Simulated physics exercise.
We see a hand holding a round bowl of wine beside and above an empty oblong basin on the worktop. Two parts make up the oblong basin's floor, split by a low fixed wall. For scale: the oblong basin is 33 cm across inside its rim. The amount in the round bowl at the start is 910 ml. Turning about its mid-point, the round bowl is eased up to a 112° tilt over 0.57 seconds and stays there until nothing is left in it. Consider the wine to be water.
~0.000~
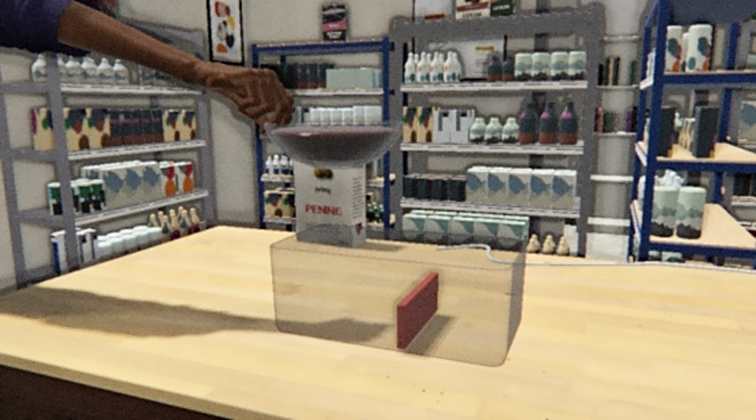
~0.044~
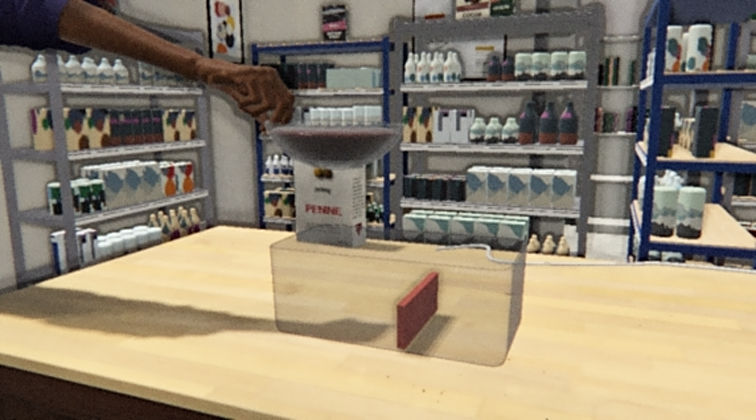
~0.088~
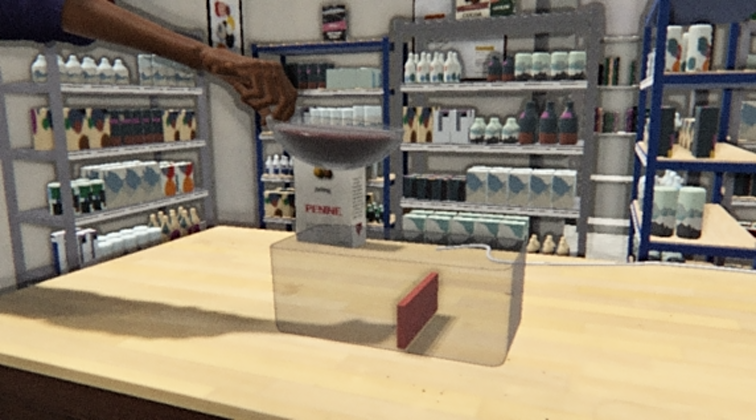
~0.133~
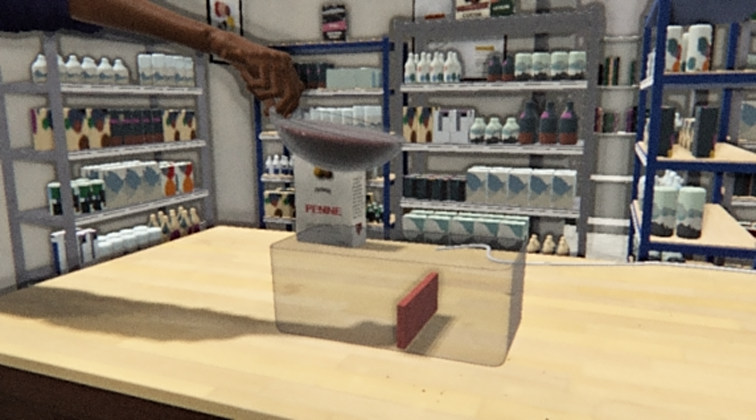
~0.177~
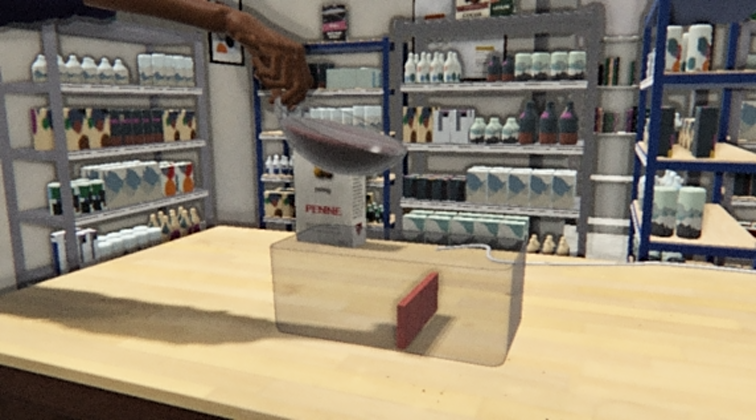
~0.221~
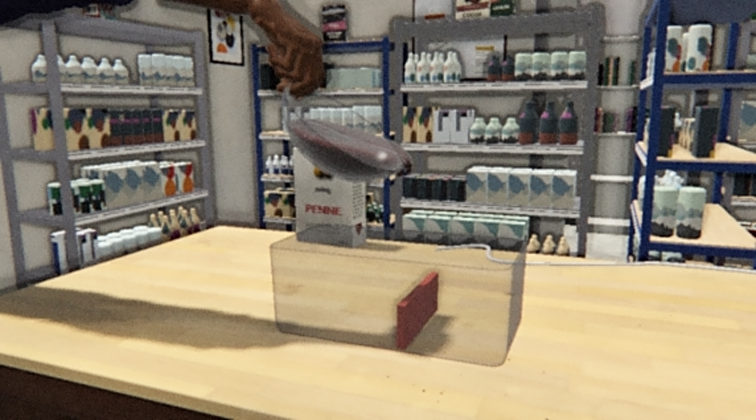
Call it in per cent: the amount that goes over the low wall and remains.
I would put it at about 51 per cent.
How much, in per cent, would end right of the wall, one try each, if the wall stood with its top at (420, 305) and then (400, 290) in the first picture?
Respectively 45 and 70 %.
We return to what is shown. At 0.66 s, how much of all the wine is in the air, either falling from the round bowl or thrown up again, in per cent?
22 in a hundred, give or take.
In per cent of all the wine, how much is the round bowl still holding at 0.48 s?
Still held: Roughly 0 % of the total.
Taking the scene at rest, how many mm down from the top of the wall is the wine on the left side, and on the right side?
The left comes to roughly 48 mm and the right to roughly 38 mm.
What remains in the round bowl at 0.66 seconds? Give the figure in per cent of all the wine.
0 in a hundred, give or take.
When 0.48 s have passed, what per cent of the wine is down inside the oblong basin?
94 %, give or take.
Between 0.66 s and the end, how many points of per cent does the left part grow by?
That is roughly 6 in a hundred of the whole.
After 0.48 s the tilt is 105° and 0 per cent is still to pour, 37 is left of the wall and 58 right of it.
After 0.66 s the tilt is 112° and 0 per cent is still to pour, 38 is left of the wall and 39 right of it.
After 0.86 s the tilt is 112° and 0 per cent is still to pour, 40 is left of the wall and 49 right of it.
After 1.07 s the tilt is 112° and 0 per cent is still to pour, 43 is left of the wall and 51 right of it.
In the end 43 per cent lies left of the wall, 51 right of it and 6 outside.
